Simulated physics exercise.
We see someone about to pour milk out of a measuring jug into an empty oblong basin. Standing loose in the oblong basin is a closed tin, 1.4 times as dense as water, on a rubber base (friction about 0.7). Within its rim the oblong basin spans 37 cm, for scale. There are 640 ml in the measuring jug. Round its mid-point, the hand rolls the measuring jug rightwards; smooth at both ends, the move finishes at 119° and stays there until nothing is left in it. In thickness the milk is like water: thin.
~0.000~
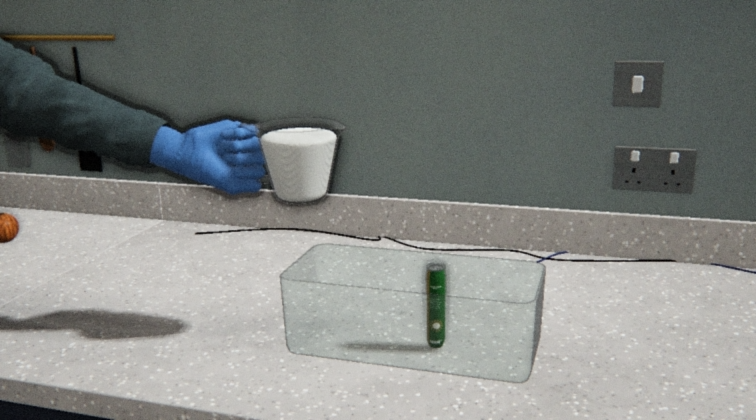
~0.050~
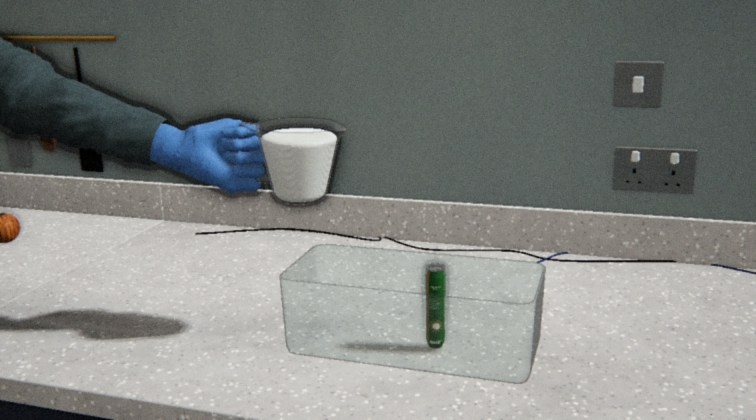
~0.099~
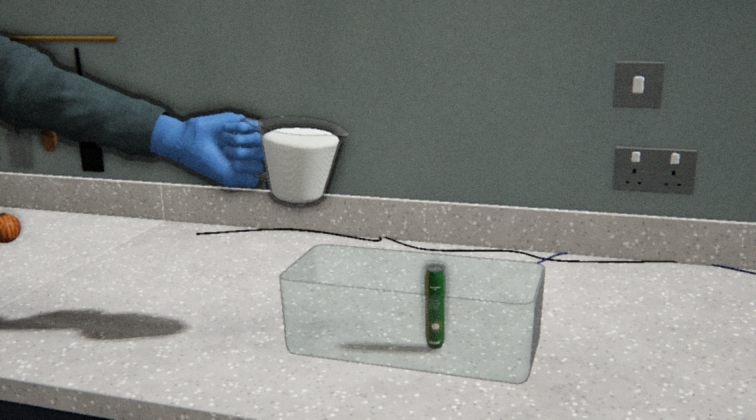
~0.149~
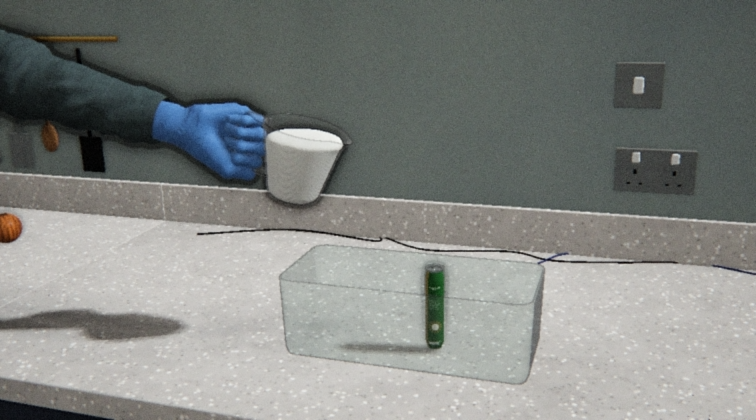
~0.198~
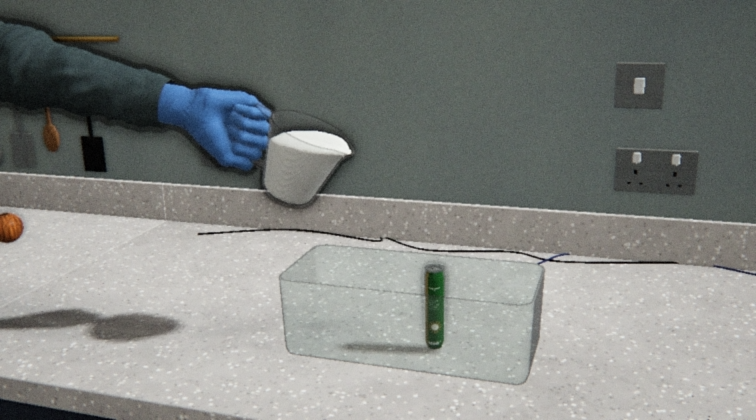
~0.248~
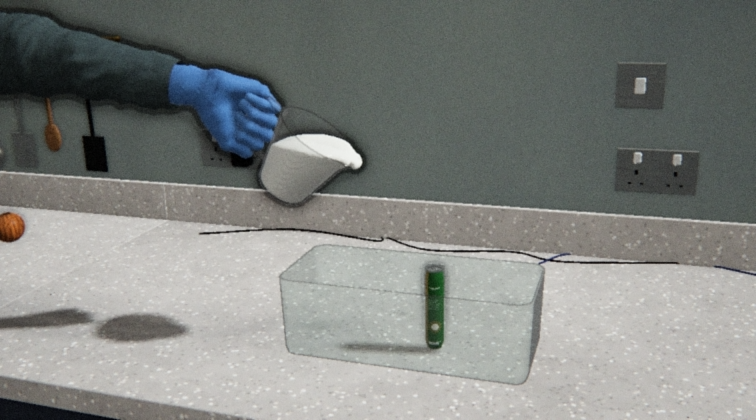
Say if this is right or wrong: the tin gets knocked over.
Wrong, it stays standing.
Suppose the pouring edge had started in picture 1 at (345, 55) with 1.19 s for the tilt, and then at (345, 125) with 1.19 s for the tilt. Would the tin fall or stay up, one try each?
Try 1: Tipped over; try 2: Still standing.
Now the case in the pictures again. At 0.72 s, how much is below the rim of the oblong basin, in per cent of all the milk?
Around 94 in a hundred.
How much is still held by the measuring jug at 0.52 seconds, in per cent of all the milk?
Portion remaining: Approx. 30 per cent.
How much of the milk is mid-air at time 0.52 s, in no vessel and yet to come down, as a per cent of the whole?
Close to 30 per cent, I'd say.
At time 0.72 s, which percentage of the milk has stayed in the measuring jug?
Share remaining: Approx. 1 %.
By 0.52 s the tilt is 107° and 29 per cent is still to pour; the tin stands where it began.
By 0.72 s the tilt is 119° and 1 per cent is still to pour; the tin stands where it began.
By 0.93 s the tilt is 119° and 0 per cent is still to pour; the tin stands where it began.
By 1.16 s the tilt is 119° and 0 per cent is still to pour; the tin stands where it began.
At rest the tin stands where it began.
